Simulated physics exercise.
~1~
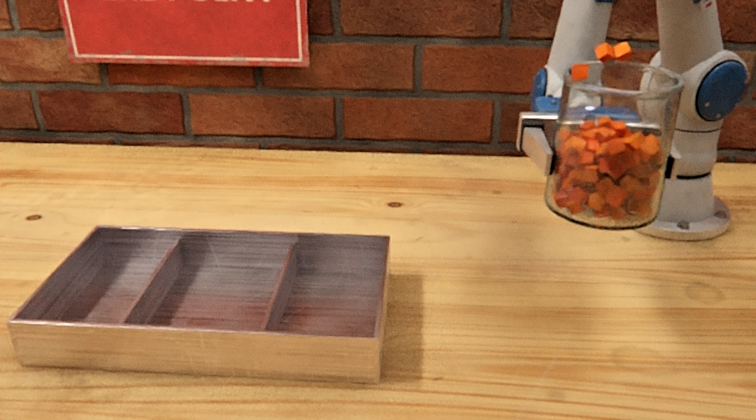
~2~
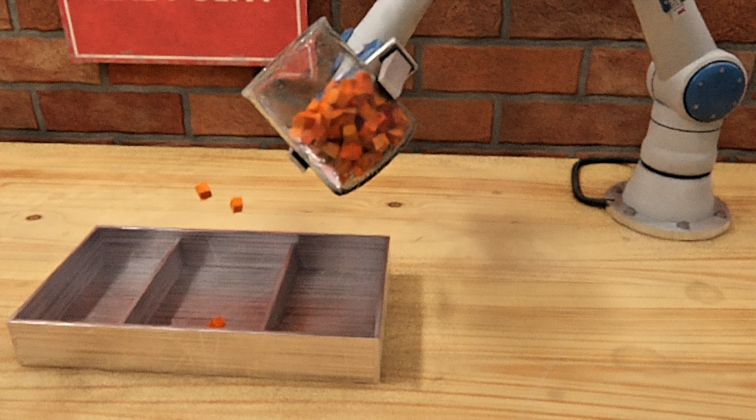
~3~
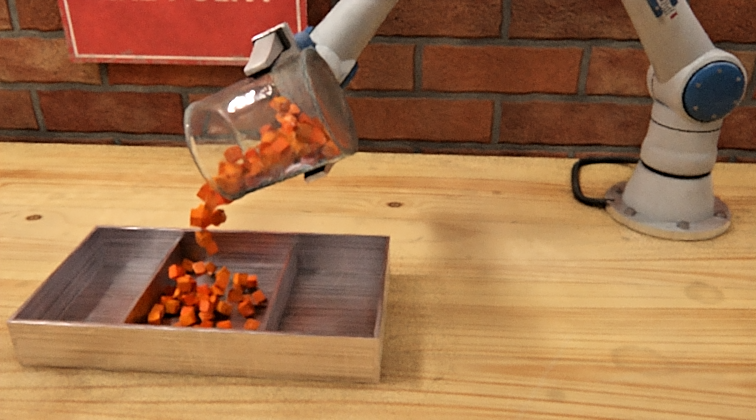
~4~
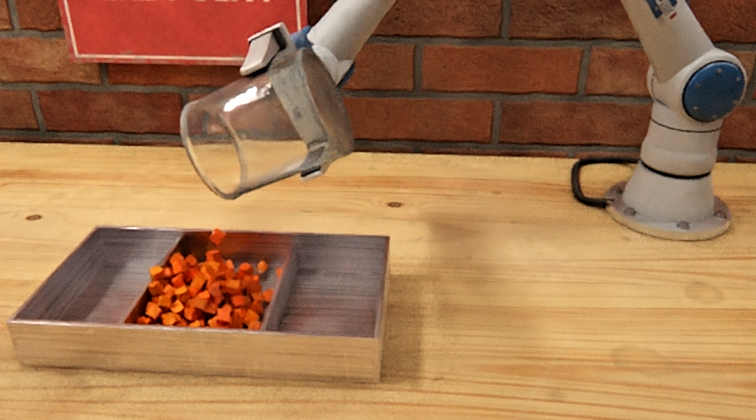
A robot arm tips a clear tumbler, pouring all its orange cubes into the box's middle section.
